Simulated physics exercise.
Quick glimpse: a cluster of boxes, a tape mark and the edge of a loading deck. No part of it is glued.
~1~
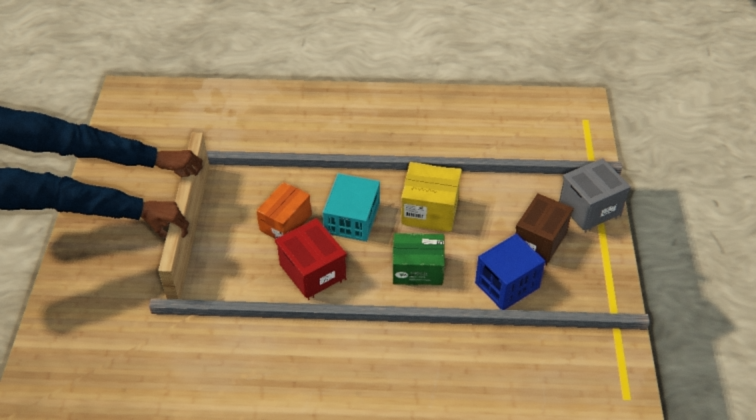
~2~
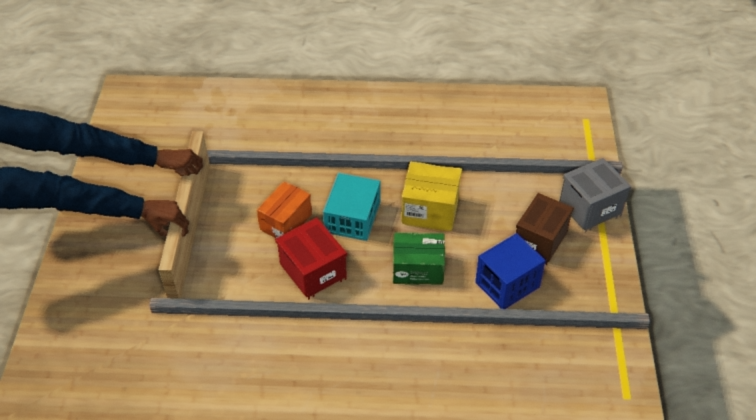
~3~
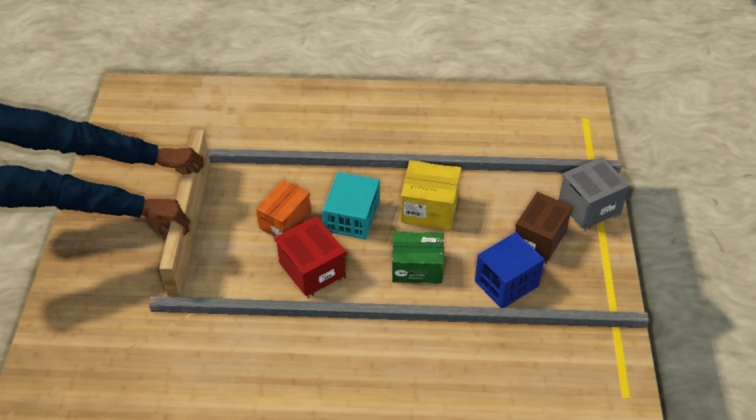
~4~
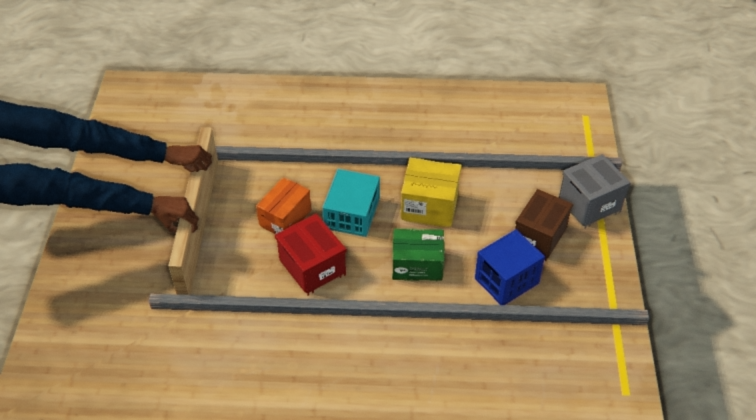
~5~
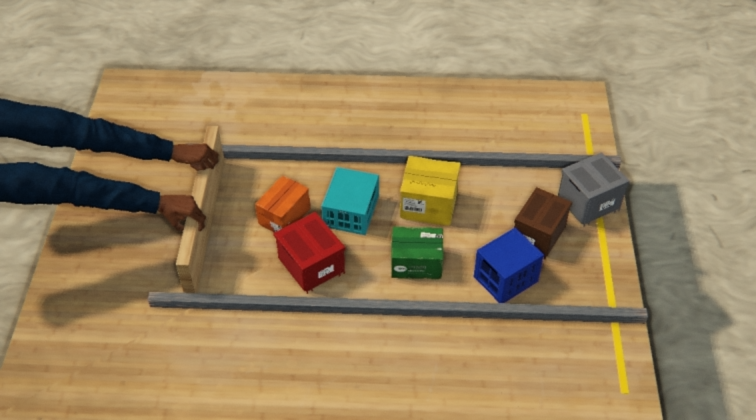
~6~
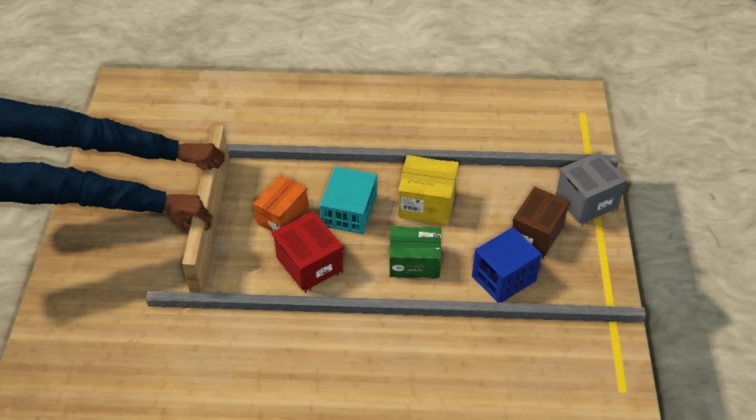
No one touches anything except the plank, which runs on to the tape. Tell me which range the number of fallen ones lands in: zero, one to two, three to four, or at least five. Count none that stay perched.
Count: Five plus.
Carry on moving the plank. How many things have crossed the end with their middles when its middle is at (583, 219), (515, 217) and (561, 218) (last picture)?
Counts by place: 6 / 2 / 5.
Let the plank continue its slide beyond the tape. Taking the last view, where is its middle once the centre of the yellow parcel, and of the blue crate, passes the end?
The middle sits near (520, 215) for the first and near (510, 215) for the other.
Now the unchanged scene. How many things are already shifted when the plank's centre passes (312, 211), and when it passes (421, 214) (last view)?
Counts: 3, 7.
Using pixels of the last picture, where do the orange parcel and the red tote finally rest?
Orange parcel at about (617, 209), red tote at about (636, 277).
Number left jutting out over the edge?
Things overhanging at the end: 2.
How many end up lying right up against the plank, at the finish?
Looks like 2 of them, all told.
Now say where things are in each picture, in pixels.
The first picture shows grey tote (593, 196); brown tote (543, 229); blue crate (509, 272); plank (186, 214); tape (604, 243).
The second picture shows brown tote (543, 229); plank (187, 213).
The third picture shows blue crate (509, 270); red tote (311, 258).
The fourth picture shows grey tote (593, 191); green parcel (418, 255).
The fifth picture shows brown tote (541, 223); turquoise crate (351, 201).
The sixth picture shows grey tote (590, 189); brown tote (539, 223); blue crate (506, 265); plank (208, 207); tape (600, 236).
Soon after, none off yet; grey tote at rest near (590, 189); brown tote at rest near (539, 223); blue crate at rest near (506, 265).
After that, none off yet; grey tote displaced about its own width near (623, 189); brown tote displaced about its own width near (584, 226); blue crate displaced well along near (595, 275).
In the end, the number that fall off is five or more; gone, turquoise crate, green parcel, yellow parcel, blue crate, brown tote and grey tote.
